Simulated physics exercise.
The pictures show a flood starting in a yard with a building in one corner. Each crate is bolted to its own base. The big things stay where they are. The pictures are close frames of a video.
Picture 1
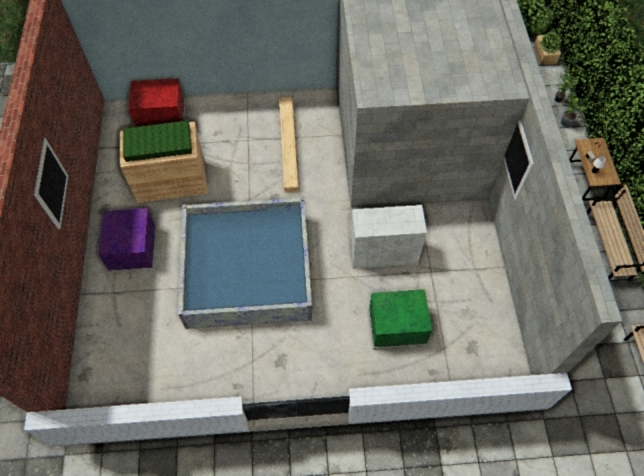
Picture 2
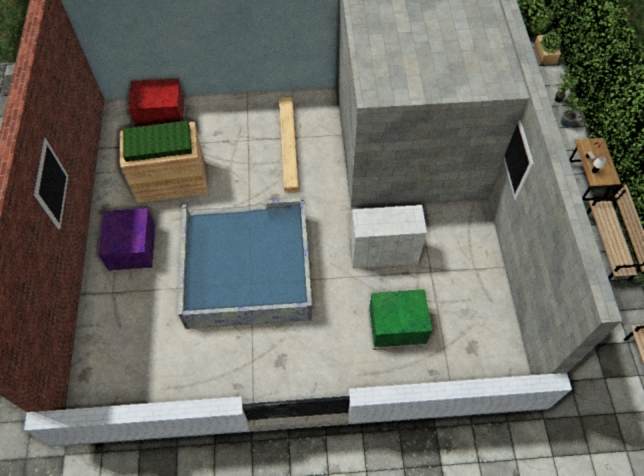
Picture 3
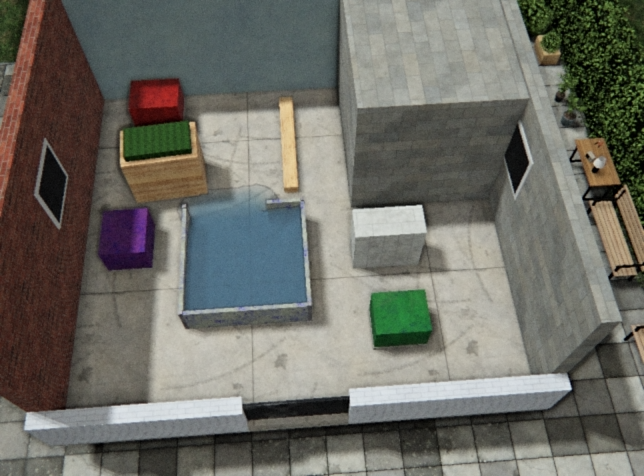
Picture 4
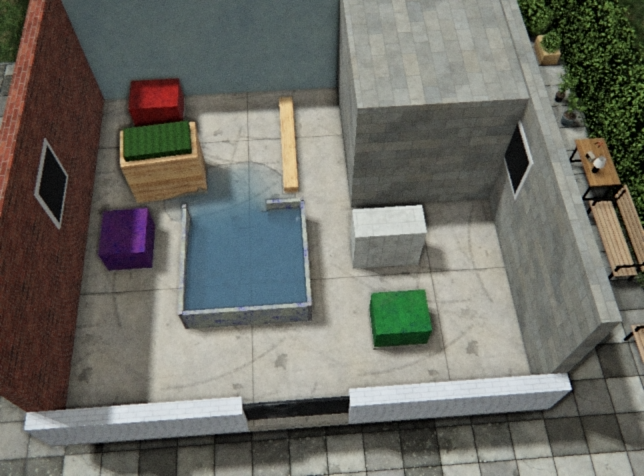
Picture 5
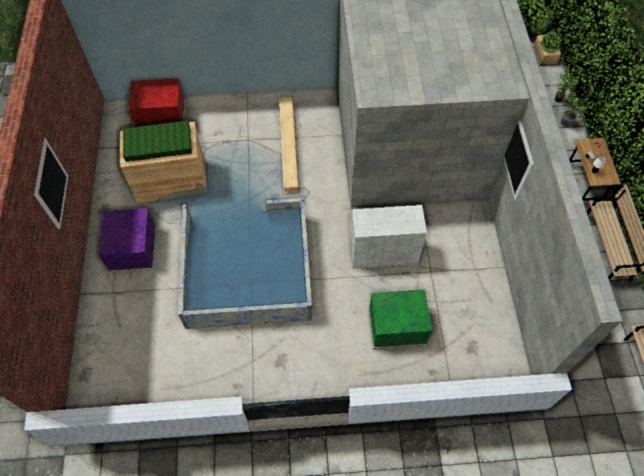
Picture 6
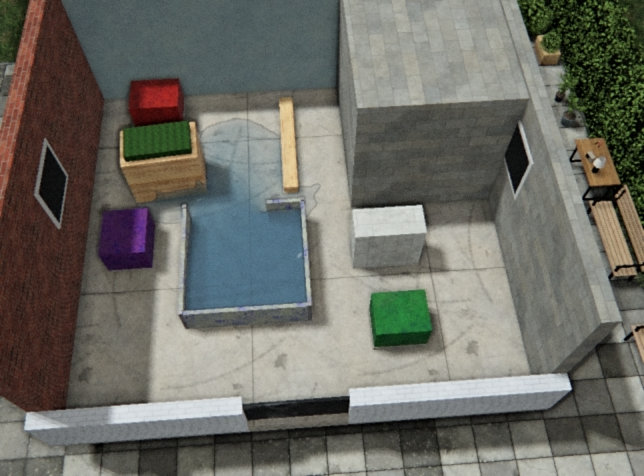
In a walled yard with coloured blocks, a square tank sat full of still water until its far side opened, and water poured out and spread across the paving toward the back wall.
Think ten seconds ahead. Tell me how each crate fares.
The purple crate is soaked; the red crate is soaked; the green crate keeps dry.
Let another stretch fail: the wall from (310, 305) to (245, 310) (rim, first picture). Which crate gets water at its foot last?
The red one.
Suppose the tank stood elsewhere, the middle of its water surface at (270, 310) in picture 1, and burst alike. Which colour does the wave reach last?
Last comes the crate marked green.
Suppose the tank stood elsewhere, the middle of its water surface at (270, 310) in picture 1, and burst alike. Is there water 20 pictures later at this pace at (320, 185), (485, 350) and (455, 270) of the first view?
One after the other: Wet, dry, clear.
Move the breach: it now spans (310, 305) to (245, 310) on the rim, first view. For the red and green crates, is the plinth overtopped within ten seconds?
The red crate is safe; the green crate is soaked.
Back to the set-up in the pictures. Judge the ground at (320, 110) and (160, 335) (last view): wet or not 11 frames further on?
As listed: Wet, no water.
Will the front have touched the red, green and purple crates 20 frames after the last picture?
Then: Red already wet; green no; purple water there.
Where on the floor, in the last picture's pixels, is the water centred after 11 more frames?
Near (232, 212).
A moment on, water covers 20 % of the floor; the purple crate water round its plinth, the red crate water round its plinth, the green crate not reached.
Next, water covers 25 % of the floor; the purple crate water round its plinth, the red crate water round its plinth, the green crate not reached.
Then, water covers 45 % of the floor; the purple crate water round its plinth, the red crate water round its plinth, the green crate not reached.
Later, water covers 60 % of the floor; the purple crate water round its plinth, the red crate water round its plinth, the green crate water round its plinth.
In the end, water covers 85 % of the floor; the purple crate was topped, the red crate was topped, the green crate stayed above the water.
